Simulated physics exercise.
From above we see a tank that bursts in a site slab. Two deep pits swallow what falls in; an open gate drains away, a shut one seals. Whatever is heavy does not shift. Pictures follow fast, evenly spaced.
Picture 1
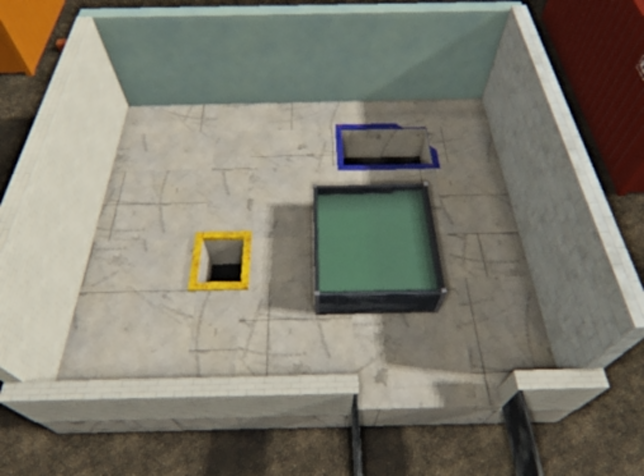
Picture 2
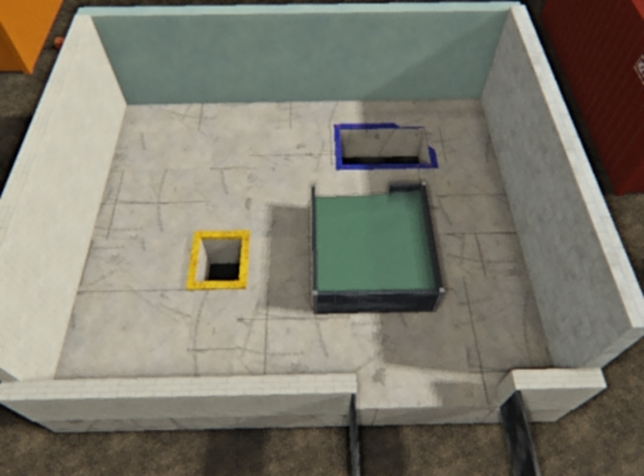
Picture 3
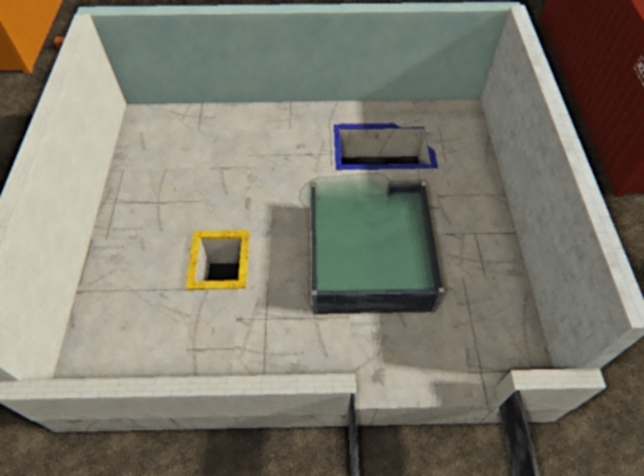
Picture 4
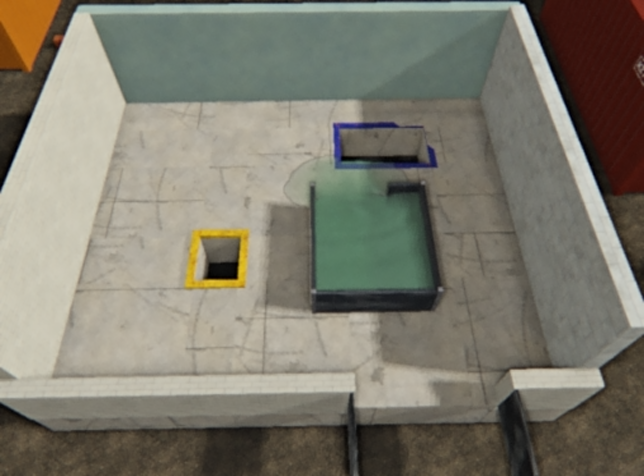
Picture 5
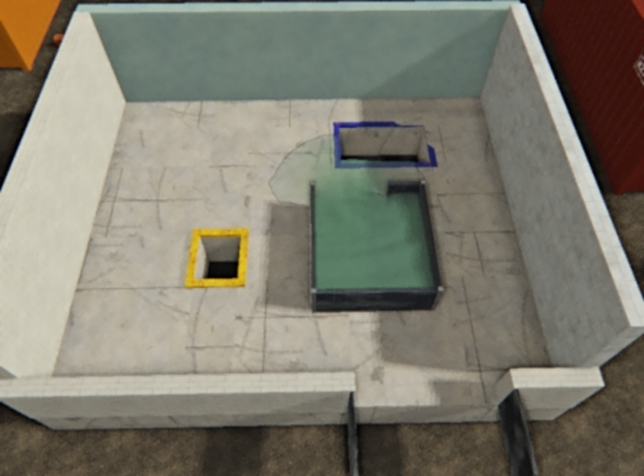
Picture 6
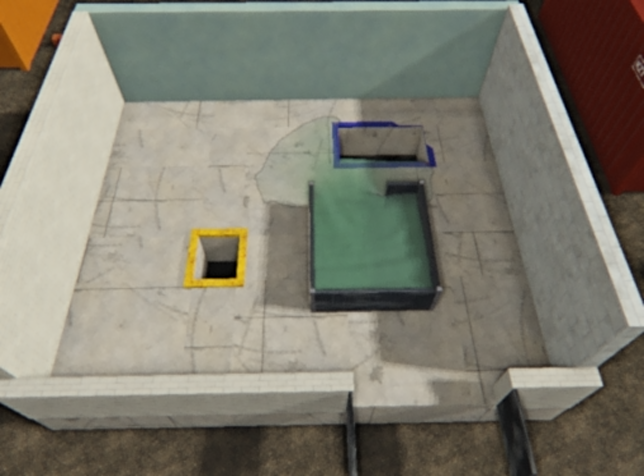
Greenish water poured through a gap that opened in the far side of a dark-edged tank on a walled concrete slab, then spread back and leftward in a thin sheet beside the blue-rimmed pit.
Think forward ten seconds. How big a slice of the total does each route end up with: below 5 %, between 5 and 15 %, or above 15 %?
As I see it, gate: The bottom band; blue pit: The top band; yellow pit: The bottom band.
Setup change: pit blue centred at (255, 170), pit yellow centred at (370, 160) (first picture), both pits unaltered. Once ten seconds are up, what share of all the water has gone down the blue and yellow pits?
Estimated shares - blue: 25 %; yellow: 25 %.
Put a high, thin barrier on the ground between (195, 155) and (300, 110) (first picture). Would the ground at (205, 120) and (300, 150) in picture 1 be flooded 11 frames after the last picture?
Taking them in the order asked, the first is not reached and the second is inundated.
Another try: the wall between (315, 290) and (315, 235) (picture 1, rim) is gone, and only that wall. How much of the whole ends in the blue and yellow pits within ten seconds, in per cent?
The blue pit takes 2 per cent and the yellow pit 25 per cent.
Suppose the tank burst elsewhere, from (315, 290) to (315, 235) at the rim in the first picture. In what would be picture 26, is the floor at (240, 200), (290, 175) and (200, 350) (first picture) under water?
So the first one is drenched, the next left untouched, and the last drenched.
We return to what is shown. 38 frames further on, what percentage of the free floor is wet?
I'd estimate some 50 per cent.
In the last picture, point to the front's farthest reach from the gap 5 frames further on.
The farthest wet point should be near (259, 104).
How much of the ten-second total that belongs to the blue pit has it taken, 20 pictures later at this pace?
Close to 65 percent.
A moment on, water covers 15 % of the floor; the gate 0 %, the blue pit 13 %, the yellow pit 0 %.
Next, water covers 20 % of the floor; the gate 0 %, the blue pit 23 %, the yellow pit 0 %.
Then, water covers 30 % of the floor; the gate 0 %, the blue pit 33 %, the yellow pit 0 %.
Later, water covers 50 % of the floor; the gate 0 %, the blue pit 43 %, the yellow pit 0 %.
In the end, water covers 60 % of the floor; the gate 0 %, the blue pit 50 %, the yellow pit 0 %.
